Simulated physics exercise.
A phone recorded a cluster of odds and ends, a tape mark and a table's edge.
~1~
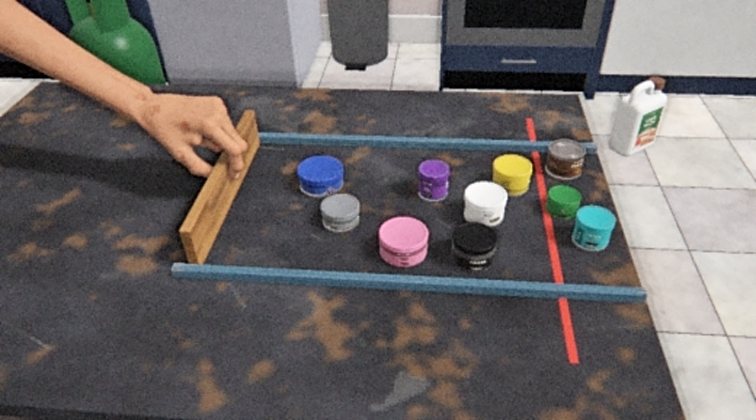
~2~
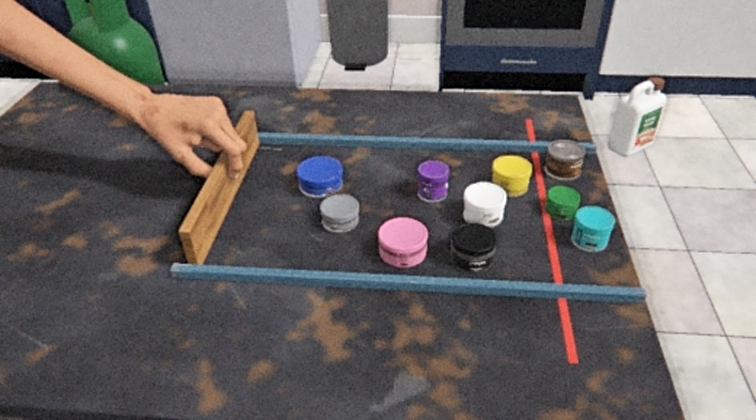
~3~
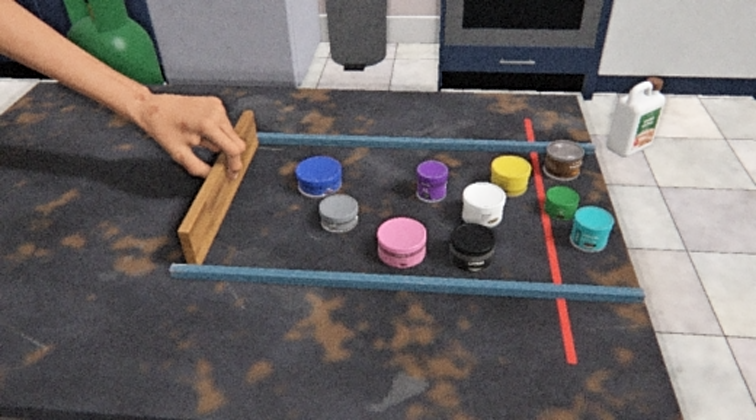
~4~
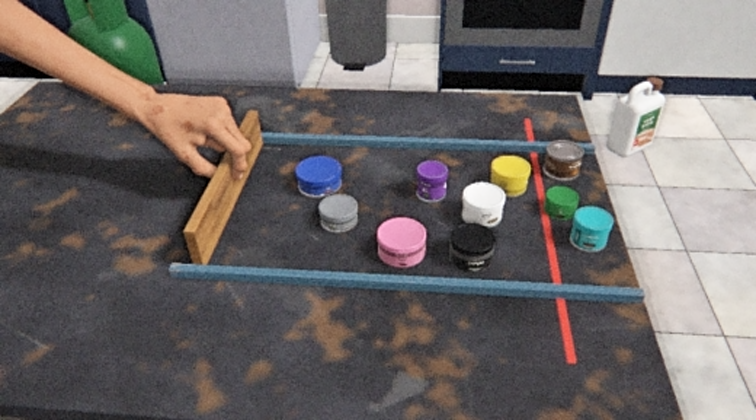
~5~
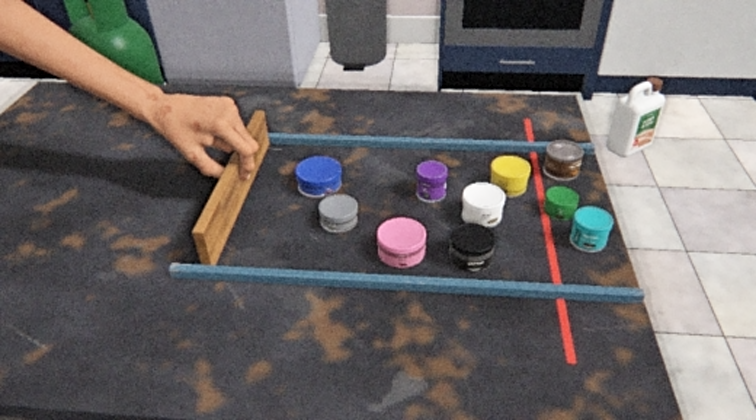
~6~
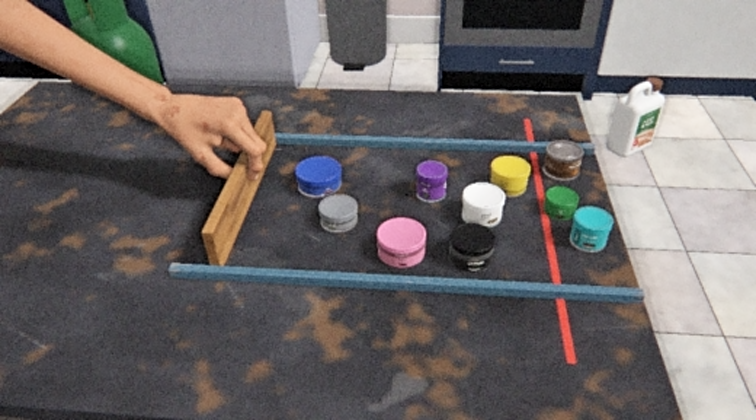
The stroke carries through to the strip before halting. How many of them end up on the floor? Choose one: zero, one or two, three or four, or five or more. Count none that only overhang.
One or two.
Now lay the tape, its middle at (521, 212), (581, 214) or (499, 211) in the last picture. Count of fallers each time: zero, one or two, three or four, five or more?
First none at all, then 5 or more, and lastly zero.
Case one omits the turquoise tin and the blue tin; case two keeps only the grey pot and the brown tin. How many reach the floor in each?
The counts: 1 and 1.
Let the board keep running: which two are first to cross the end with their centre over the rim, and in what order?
The green tub and then the turquoise tin.
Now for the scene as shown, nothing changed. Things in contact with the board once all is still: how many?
That number would be 3.
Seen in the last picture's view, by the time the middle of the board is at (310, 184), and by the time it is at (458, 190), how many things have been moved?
By the first moment it's 1, by the second it's 7.
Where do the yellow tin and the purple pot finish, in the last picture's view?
The first ends close to (599, 174), the second close to (607, 193).
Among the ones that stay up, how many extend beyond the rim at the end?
The total comes out at 6.
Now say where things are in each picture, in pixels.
In the first frame, turquoise tin (593, 229); brown tin (565, 160); green tub (563, 203); board (226, 181); tape (546, 212).
In the second frame, brown tin (565, 160); black tub (473, 247).
In the third frame, green tub (561, 203); grey pot (339, 214).
In the fourth frame, turquoise tin (591, 230); board (229, 181).
In the fifth frame, brown tin (563, 161); purple pot (432, 182).
In the sixth frame, turquoise tin (590, 230); brown tin (563, 161); green tub (561, 203); board (244, 182); tape (544, 212).
Early on, none off yet; turquoise tin at rest near (590, 230); brown tin at rest near (563, 161); green tub at rest near (561, 203).
Finally, the number that fall off is one or two; lost, green tub.
